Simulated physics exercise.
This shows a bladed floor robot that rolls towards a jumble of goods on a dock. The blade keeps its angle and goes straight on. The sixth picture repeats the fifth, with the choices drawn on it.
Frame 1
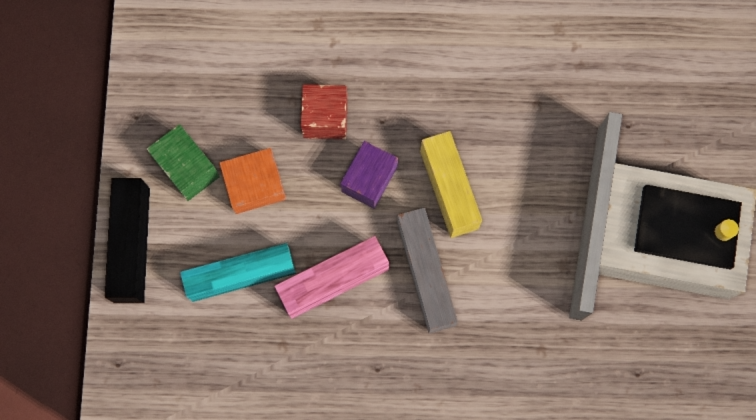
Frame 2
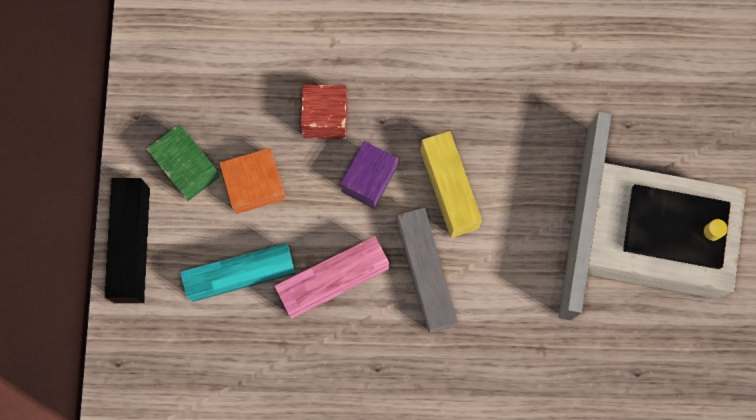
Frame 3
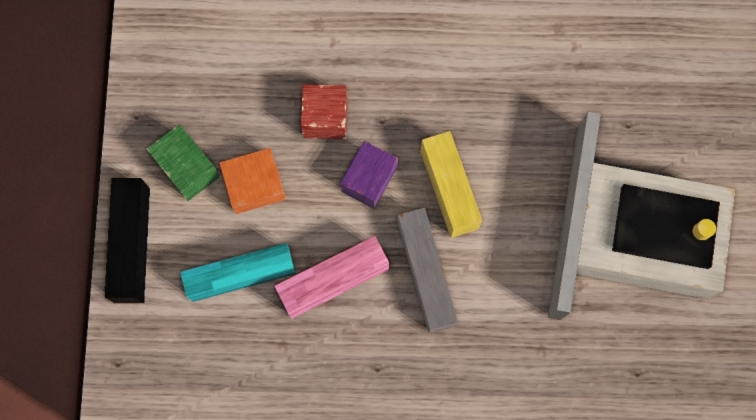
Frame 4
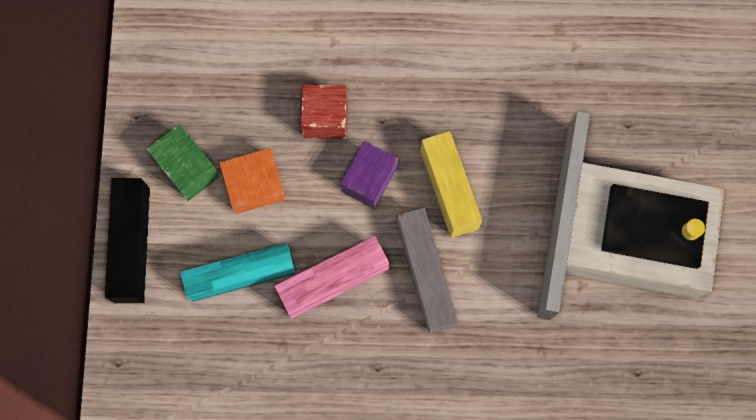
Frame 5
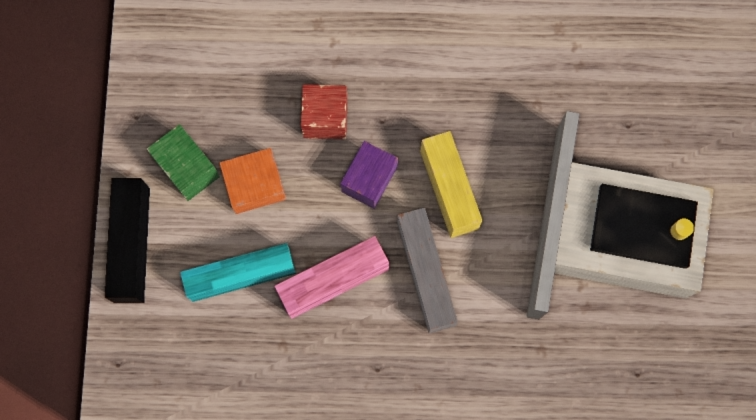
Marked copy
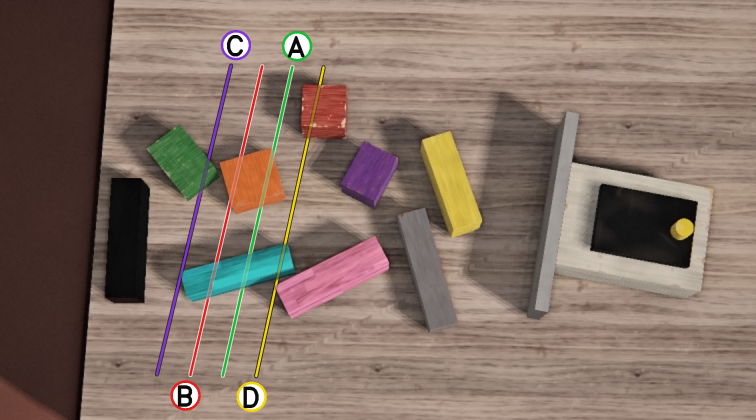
A robot with a wide gray blade on its front rolls slowly a short way left across a wood-grained surface toward a scattered group of colored crates, bars and sticks, which all stay still, with a gap remaining between them.
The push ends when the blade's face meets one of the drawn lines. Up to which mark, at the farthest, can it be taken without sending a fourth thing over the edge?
It can go as far as C.
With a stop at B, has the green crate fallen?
Yes.
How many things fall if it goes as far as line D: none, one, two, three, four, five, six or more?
By then, none.
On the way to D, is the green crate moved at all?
Yes.
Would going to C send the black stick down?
Yes.
On the marked copy, A at (259, 216); B at (227, 215); C at (195, 215); D at (291, 217).
Taking C. A third of the way, robot (505, 222); pink stick (308, 281); grey bar (378, 270).
Two thirds of the way, robot (372, 219); green crate (146, 153); turquoise stick (194, 257).
When it is over, robot (270, 217); black stick over the edge; green crate over the edge; two fallen.
As for the rest, A is within the limit but short; B is within the limit but short; D is within the limit but short.
